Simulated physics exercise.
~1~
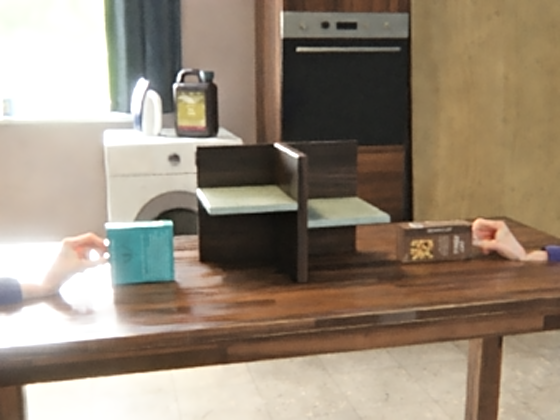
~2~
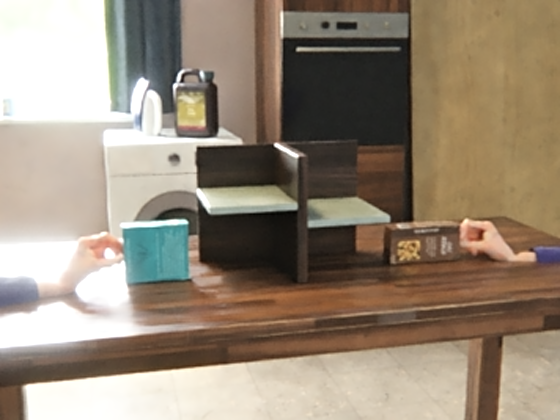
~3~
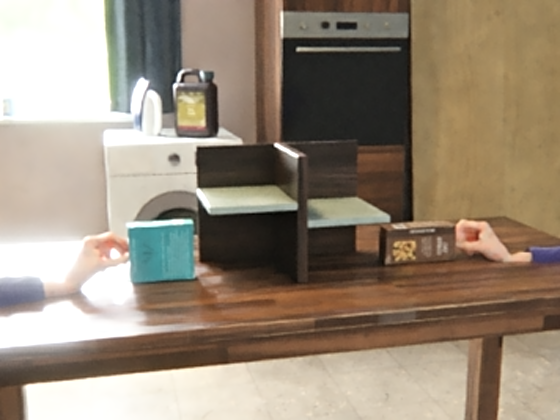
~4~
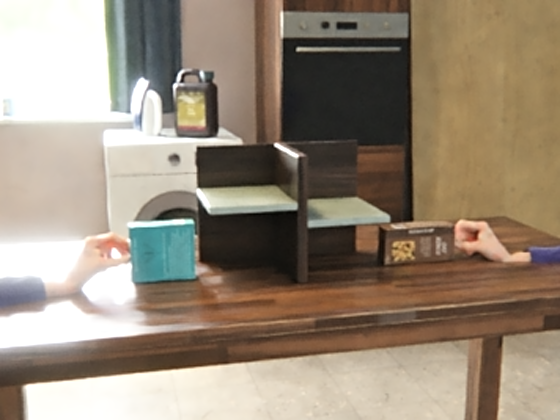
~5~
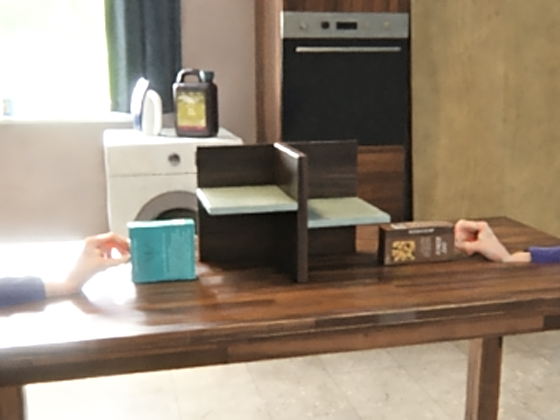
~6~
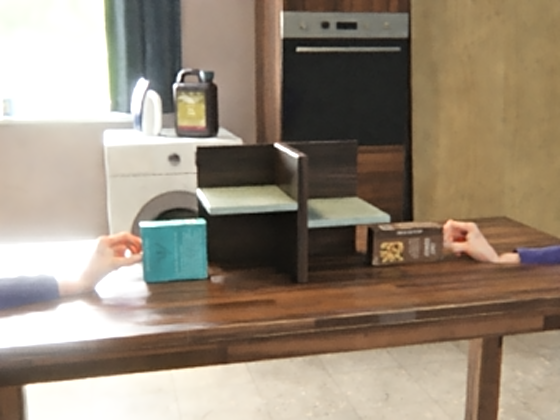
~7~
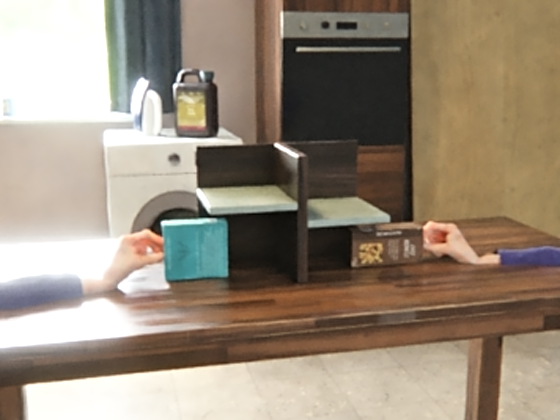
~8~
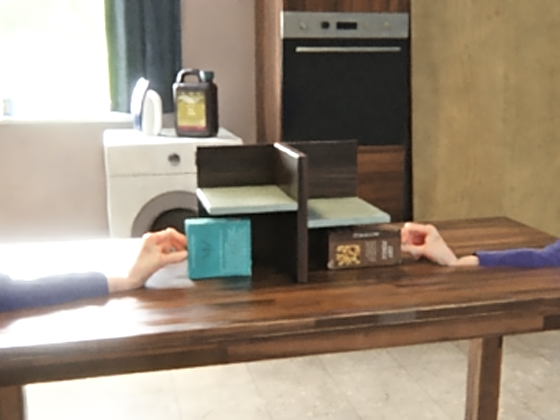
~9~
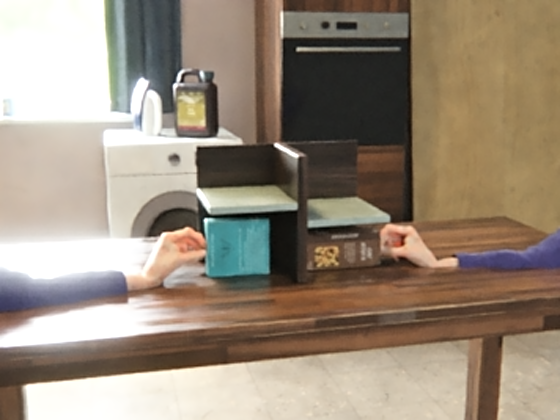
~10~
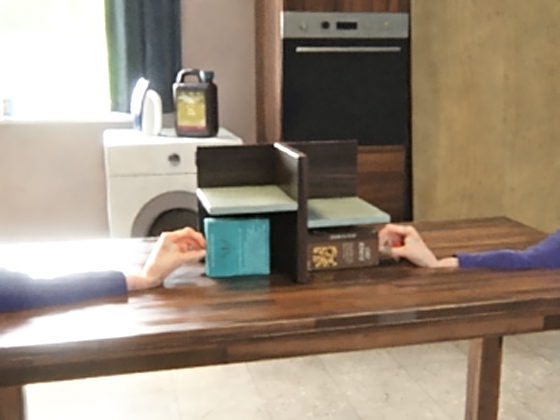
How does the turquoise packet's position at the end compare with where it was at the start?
At the start it stands on the open table to the left of the shelf, and by the end it is further right, underneath the left side of the shelf.
